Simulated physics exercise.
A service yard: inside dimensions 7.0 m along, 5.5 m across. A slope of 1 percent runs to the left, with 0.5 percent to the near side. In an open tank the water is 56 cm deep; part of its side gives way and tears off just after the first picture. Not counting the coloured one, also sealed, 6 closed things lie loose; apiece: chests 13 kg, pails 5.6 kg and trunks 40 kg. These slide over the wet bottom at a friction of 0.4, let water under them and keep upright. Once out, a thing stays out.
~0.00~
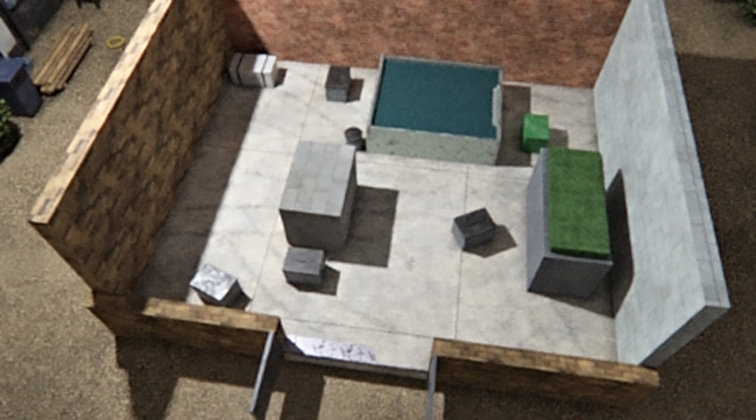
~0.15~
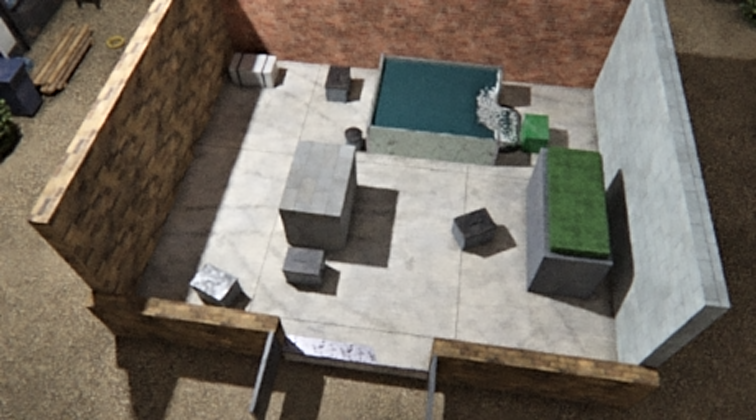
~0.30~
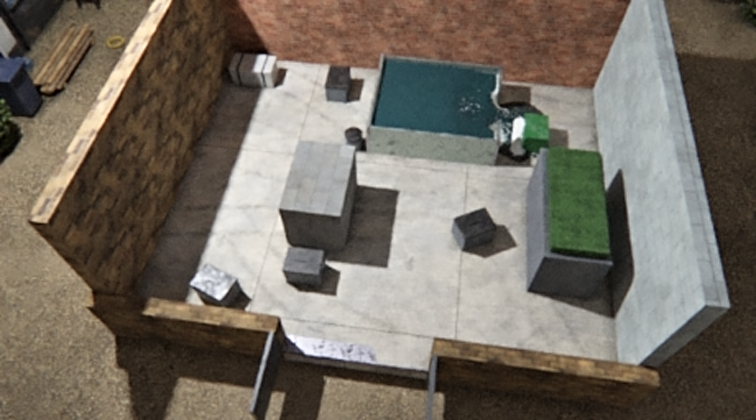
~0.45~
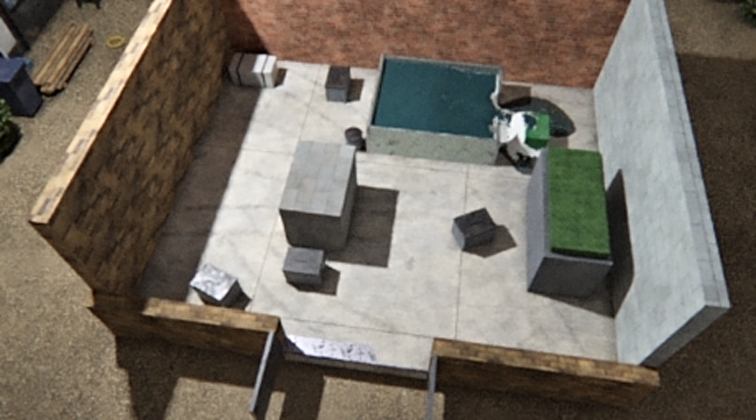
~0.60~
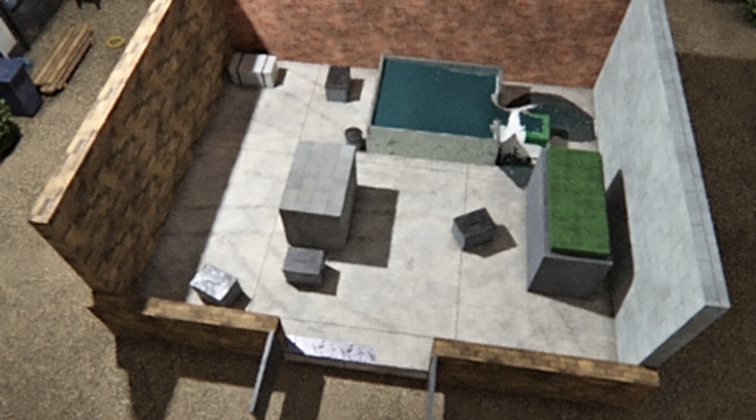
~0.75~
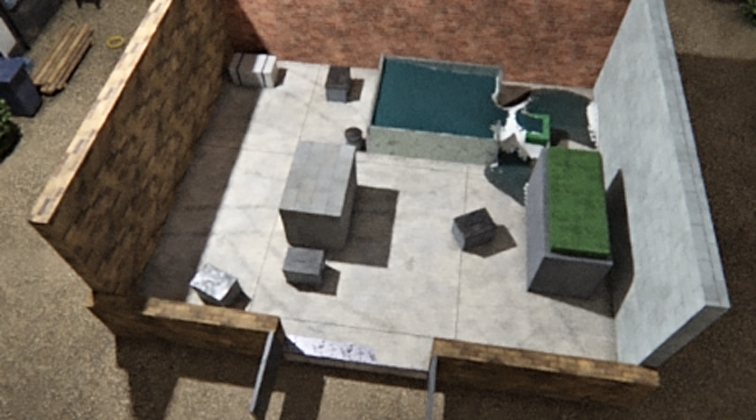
In a walled yard scattered with blocks and boxes, water burst through the right side of an open tank and spread around a green chest toward the right wall, while the chest stayed put.
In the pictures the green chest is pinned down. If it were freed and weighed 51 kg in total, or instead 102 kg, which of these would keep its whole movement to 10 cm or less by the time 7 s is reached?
Neither of them is enough.
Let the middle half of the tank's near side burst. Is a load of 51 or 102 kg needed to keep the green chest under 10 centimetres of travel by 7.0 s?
In that case the lighter mass suffices.
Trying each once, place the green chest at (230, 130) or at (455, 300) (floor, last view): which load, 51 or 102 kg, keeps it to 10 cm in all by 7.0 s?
First spot: Light mass works; second spot: Light mass works.
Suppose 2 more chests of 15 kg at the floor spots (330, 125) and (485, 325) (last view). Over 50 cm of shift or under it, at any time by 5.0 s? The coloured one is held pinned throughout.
First one stayed within, second went beyond.
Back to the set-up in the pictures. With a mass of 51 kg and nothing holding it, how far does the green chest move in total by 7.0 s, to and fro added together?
Some 150 centimetres of travel in total.
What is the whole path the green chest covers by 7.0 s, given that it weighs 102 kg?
60 cm or so in all.
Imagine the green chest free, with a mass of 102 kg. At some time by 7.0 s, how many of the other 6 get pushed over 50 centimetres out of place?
Result: 0.
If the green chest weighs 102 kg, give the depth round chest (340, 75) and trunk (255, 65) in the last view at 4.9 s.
About 2 and 3 cm.
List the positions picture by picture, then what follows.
In the first picture, the green chest at (537, 126), on the bottom; water covers 3.5 m2; 0 of 7 have shifted.
In the second picture, the green chest at (537, 126) rests on the ground; 4.0 m2 under water; 0 of 7 have shifted.
In the third picture, the green chest at (537, 126) rests on the ground; water covers 4.3 m2; 0 of 7 have shifted.
In the fourth picture, the green chest at (537, 126) rests on the ground; water covers 5.0 m2; 0 of 7 have shifted.
In the fifth picture, the green chest at (537, 126) rests on the ground; 5.8 m2 under water; 0 of 7 have shifted.
In the sixth picture, the green chest at (537, 126), on the bottom; water covers 6.5 m2; 0 of 7 have shifted.
After 1.4 s the green chest would be 95 cm from its start with 51 kg and 42 cm from its start with 102 kg; 11 cm of water round it then.
After 3.1 s the green chest would be 118 cm from its start with 51 kg and 62 cm from its start with 102 kg; 19 cm of water round it then.
After 4.9 s the green chest would be 120 cm from its start with 51 kg and 62 cm from its start with 102 kg; 17 cm of water round it then.
After 7.0 s the green chest would be 120 cm from its start with 51 kg and 62 cm from its start with 102 kg; 14 cm of water round it then.
